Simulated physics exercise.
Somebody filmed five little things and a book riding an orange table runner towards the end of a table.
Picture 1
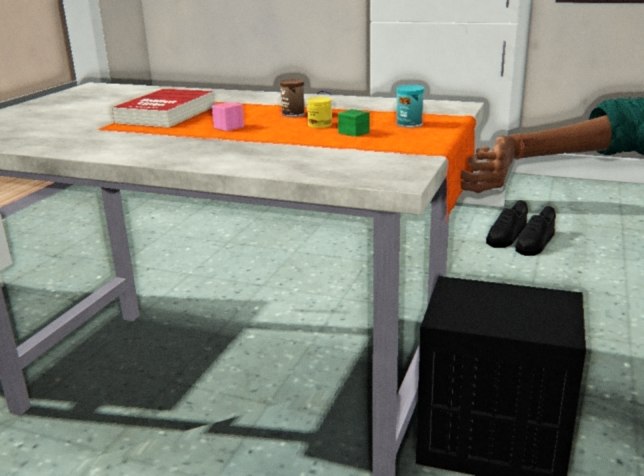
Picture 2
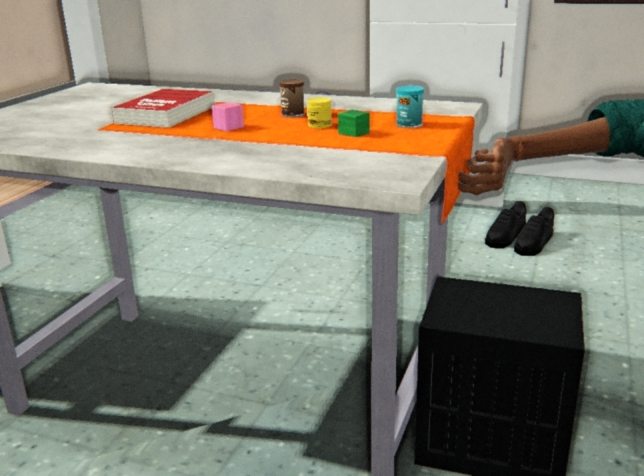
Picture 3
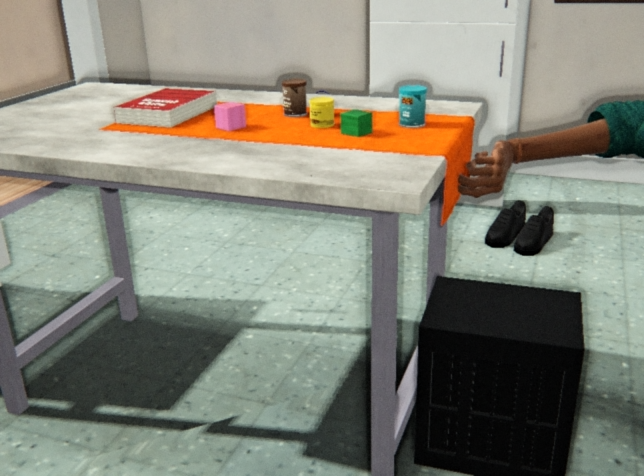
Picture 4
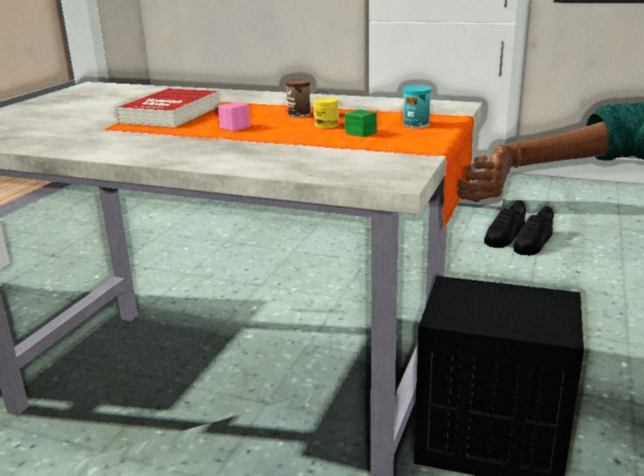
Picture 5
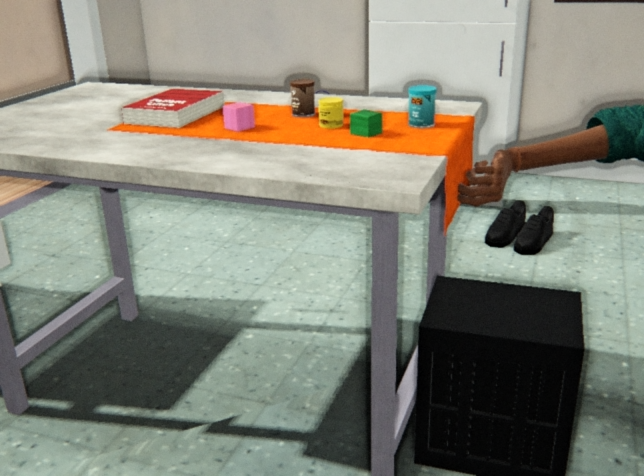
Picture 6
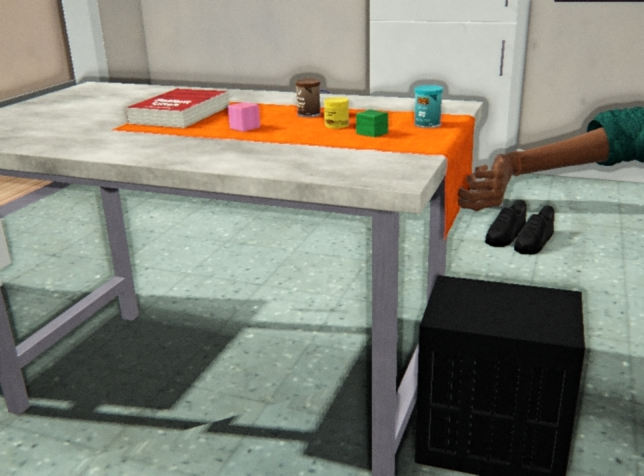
On a table, a hand draws an orange runner rightward, carrying a book, cans and cubes.
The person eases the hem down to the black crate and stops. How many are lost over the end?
It carries off two.
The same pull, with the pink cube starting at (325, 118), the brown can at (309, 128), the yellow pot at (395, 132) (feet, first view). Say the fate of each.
The pink cube holds on, the brown can holds on, the yellow pot tumbles off.
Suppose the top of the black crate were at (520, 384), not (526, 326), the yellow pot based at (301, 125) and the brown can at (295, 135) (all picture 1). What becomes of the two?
The yellow pot goes over, the brown can tumbles off.
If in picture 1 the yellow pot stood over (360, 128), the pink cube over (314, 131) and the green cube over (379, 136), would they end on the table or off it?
The yellow pot tumbles off, the pink cube keeps its place on top, the green cube tumbles off.
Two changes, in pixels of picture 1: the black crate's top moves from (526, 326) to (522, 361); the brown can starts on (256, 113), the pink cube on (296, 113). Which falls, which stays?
The brown can does not fall, the pink cube keeps its place on top.
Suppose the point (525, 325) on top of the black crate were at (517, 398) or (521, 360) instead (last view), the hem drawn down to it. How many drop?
Then 4 and 3.
Soon after, hem near (458, 255); turquoise can gone.
Then, hem on the crate; turquoise can and green cube gone.
At rest, hem on the crate; turquoise can and green cube gone. The answer is two.
